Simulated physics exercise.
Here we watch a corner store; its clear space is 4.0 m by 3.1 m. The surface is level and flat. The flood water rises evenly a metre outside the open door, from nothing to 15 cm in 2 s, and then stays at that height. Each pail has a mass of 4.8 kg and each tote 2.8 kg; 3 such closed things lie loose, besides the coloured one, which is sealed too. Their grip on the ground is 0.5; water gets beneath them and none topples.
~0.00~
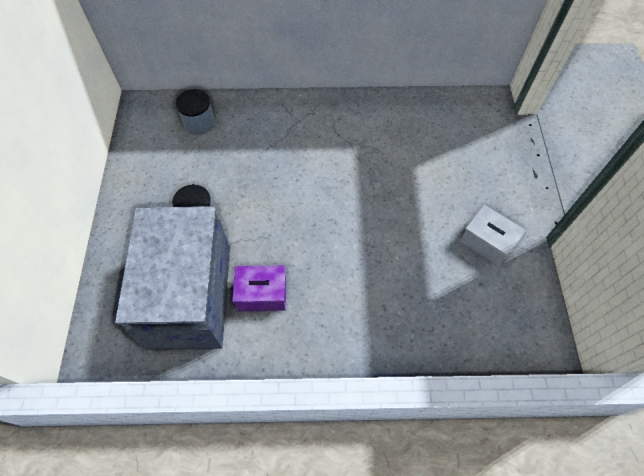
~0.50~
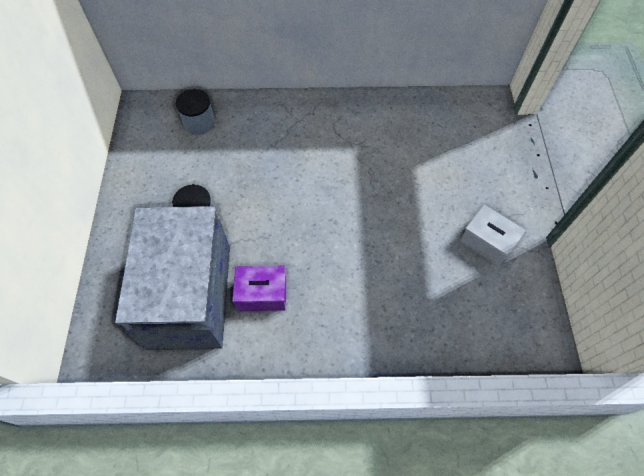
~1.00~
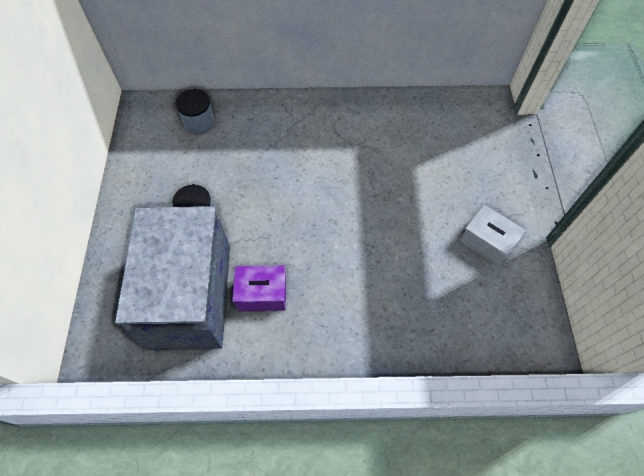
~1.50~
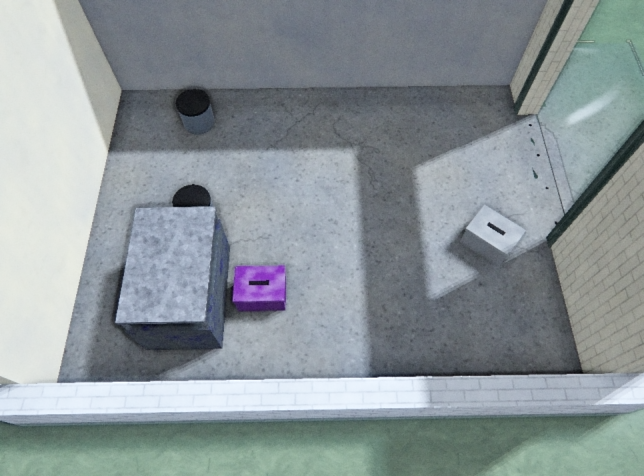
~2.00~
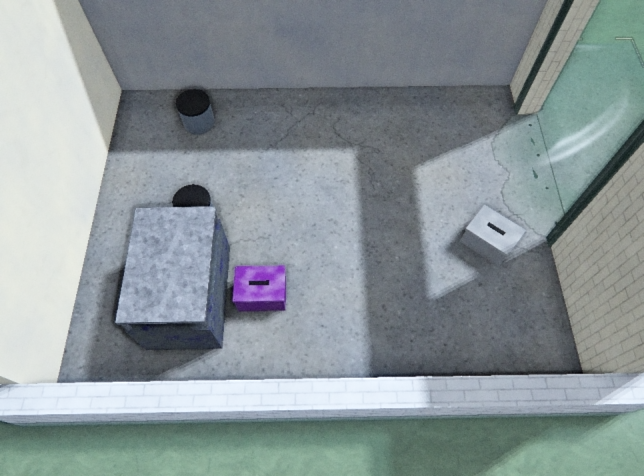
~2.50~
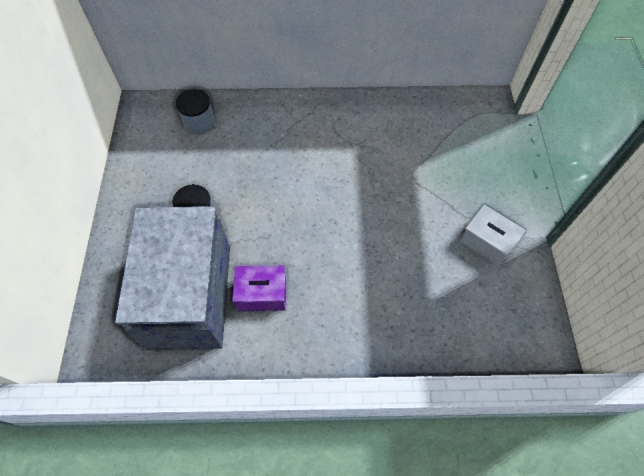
In a bare walled room seen from above, a purple box, a pale box, a large grey block and dark-topped cylinders sit on a grey floor. Greenish water spreads over the ground outside, then slides through the opening at right and across the floor around the pale box, while the objects stay still.
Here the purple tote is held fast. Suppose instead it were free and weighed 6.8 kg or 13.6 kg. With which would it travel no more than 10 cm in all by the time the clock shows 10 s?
Just the heavier is sufficient.
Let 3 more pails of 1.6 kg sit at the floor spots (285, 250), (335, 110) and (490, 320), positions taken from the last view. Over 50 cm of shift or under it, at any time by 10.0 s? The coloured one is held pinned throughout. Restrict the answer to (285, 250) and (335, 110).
The first comes out above the threshold, the second above the threshold.
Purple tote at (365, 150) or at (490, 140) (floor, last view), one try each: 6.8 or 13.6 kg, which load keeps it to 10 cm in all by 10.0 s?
In that order: Only the larger holds; neither holds.
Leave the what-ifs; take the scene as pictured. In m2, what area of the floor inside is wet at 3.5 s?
Close to 5.0 m2, I'd say.
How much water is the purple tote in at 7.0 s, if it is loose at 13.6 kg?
Depth: Approx. 6 cm.
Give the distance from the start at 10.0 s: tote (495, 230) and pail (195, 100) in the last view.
Net displacement, in order: 60 cm; 120 cm.
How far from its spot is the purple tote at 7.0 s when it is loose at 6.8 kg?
I'd put it at about 60 cm.
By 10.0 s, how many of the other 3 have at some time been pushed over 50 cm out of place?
3 in all.
After 3.5 s the purple tote would be 0 cm from its start with 6.8 kg and 0 cm from its start with 13.6 kg; 0 cm of water round it then.
After 4.5 s the purple tote would be 0 cm from its start with 6.8 kg and 0 cm from its start with 13.6 kg; 4 cm of water round it then.
After 7.0 s the purple tote would be 57 cm from its start with 6.8 kg and 0 cm from its start with 13.6 kg; 6 cm of water round it then.
After 10.0 s the purple tote would be 60 cm from its start with 6.8 kg and 0 cm from its start with 13.6 kg; 10 cm of water round it then.
